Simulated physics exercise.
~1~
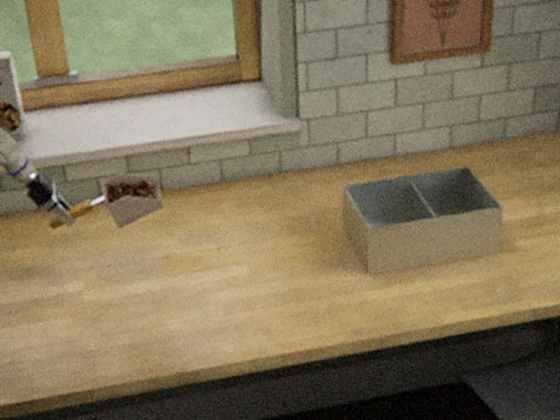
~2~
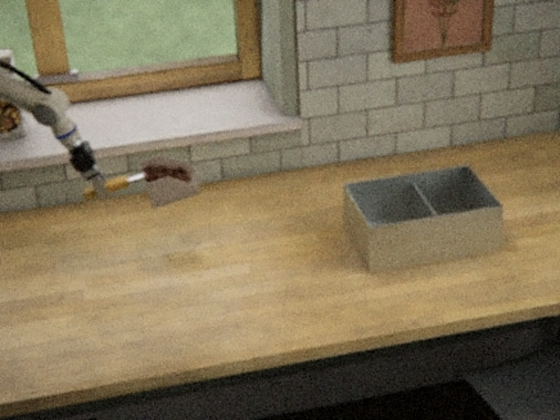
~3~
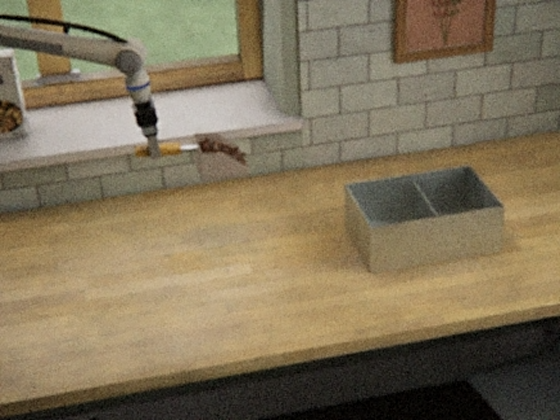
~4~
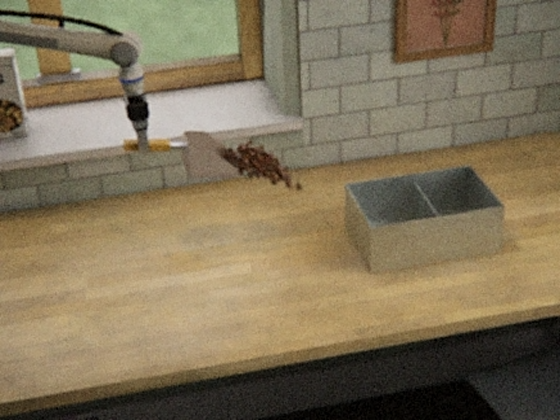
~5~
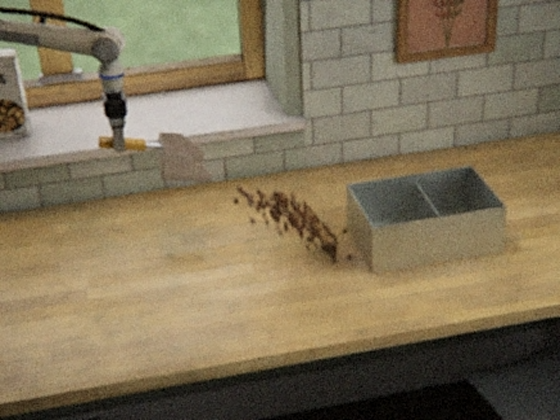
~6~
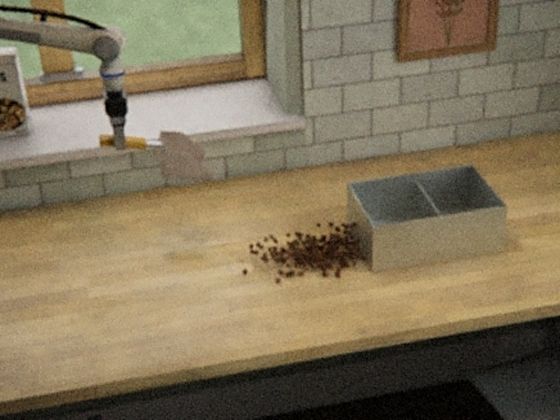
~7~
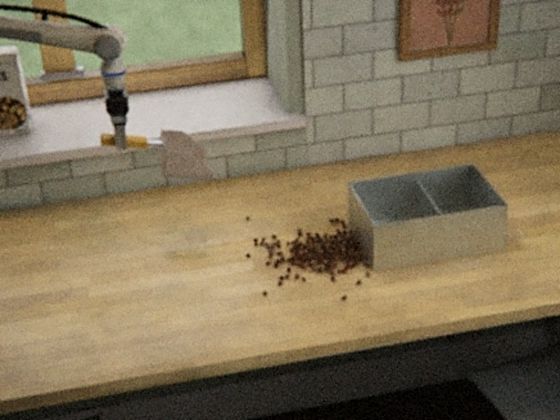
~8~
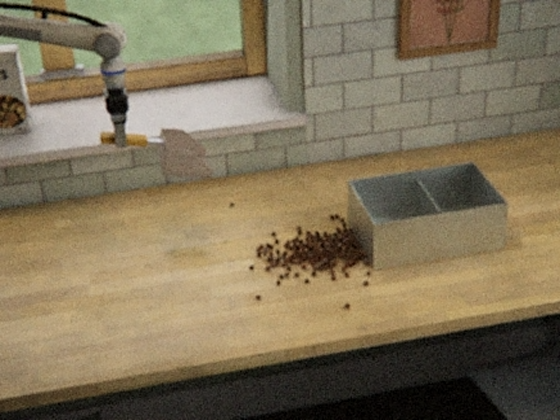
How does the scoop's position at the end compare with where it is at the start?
At the end the scoop is farther to the right and higher up than at the start, held tilted in front of the brick wall just below the windowsill.
